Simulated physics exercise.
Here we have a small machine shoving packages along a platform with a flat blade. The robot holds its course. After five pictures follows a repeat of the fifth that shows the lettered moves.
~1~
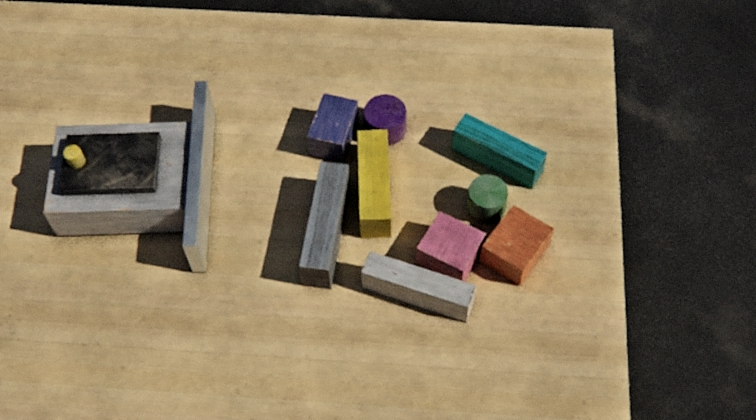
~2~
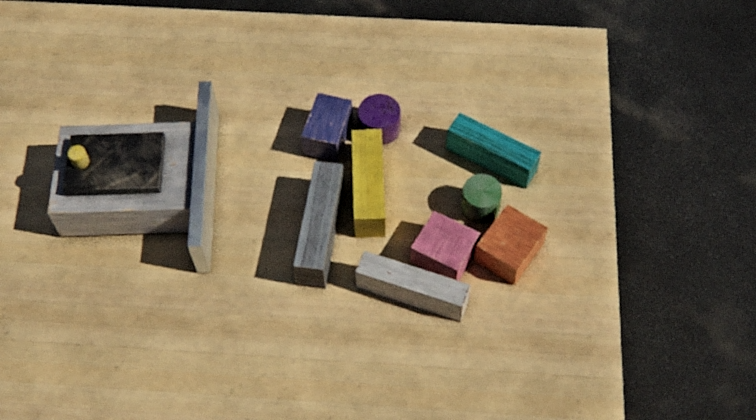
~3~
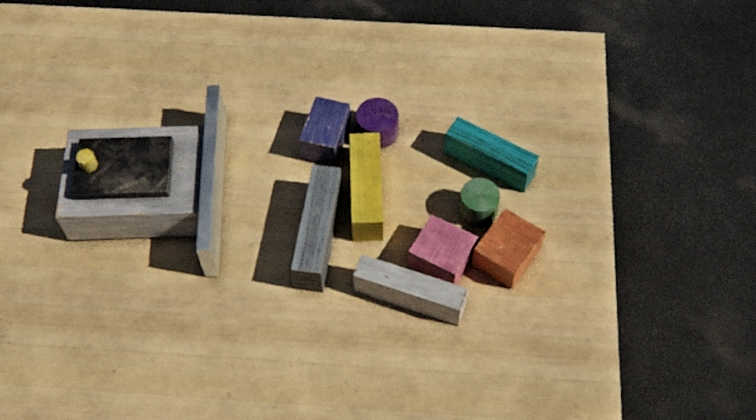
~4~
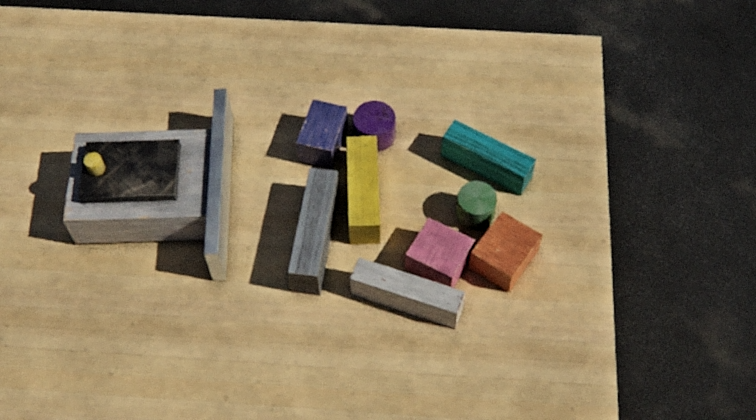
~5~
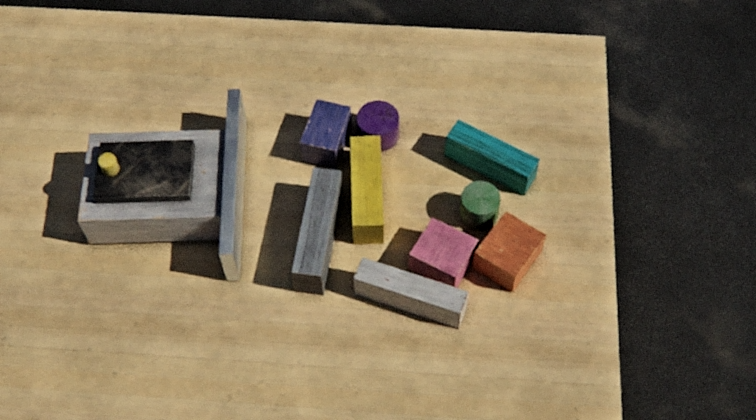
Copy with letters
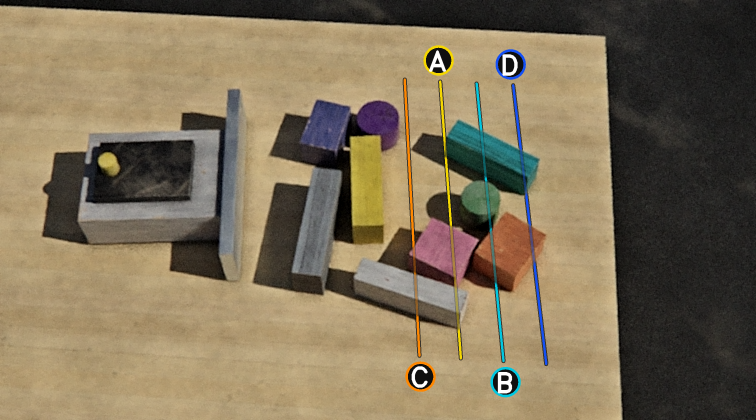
A small grey robot with a flat blade creeping right across a wooden platform towards a cluster of colourful, unmoving blocks.
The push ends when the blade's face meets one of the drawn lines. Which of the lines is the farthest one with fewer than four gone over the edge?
At D, and not beyond.
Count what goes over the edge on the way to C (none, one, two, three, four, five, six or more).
By then, none.
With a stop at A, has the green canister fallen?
No.
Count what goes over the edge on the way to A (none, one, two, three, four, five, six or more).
The count is none.
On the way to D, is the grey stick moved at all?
Yes.
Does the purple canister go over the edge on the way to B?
No.
On the marked copy, A at (450, 209); B at (489, 211); C at (412, 207); D at (528, 214).
Taking D. A third of the way, robot (259, 176); purple canister (401, 126); white bar (432, 297).
Two thirds of the way, robot (367, 183); orange crate (557, 261); green canister (533, 211).
When it is over, robot (449, 188); green canister over the edge; orange crate over the edge; two fallen.
As for the rest, A is within the limit but short; B is within the limit but short; C is within the limit but short.
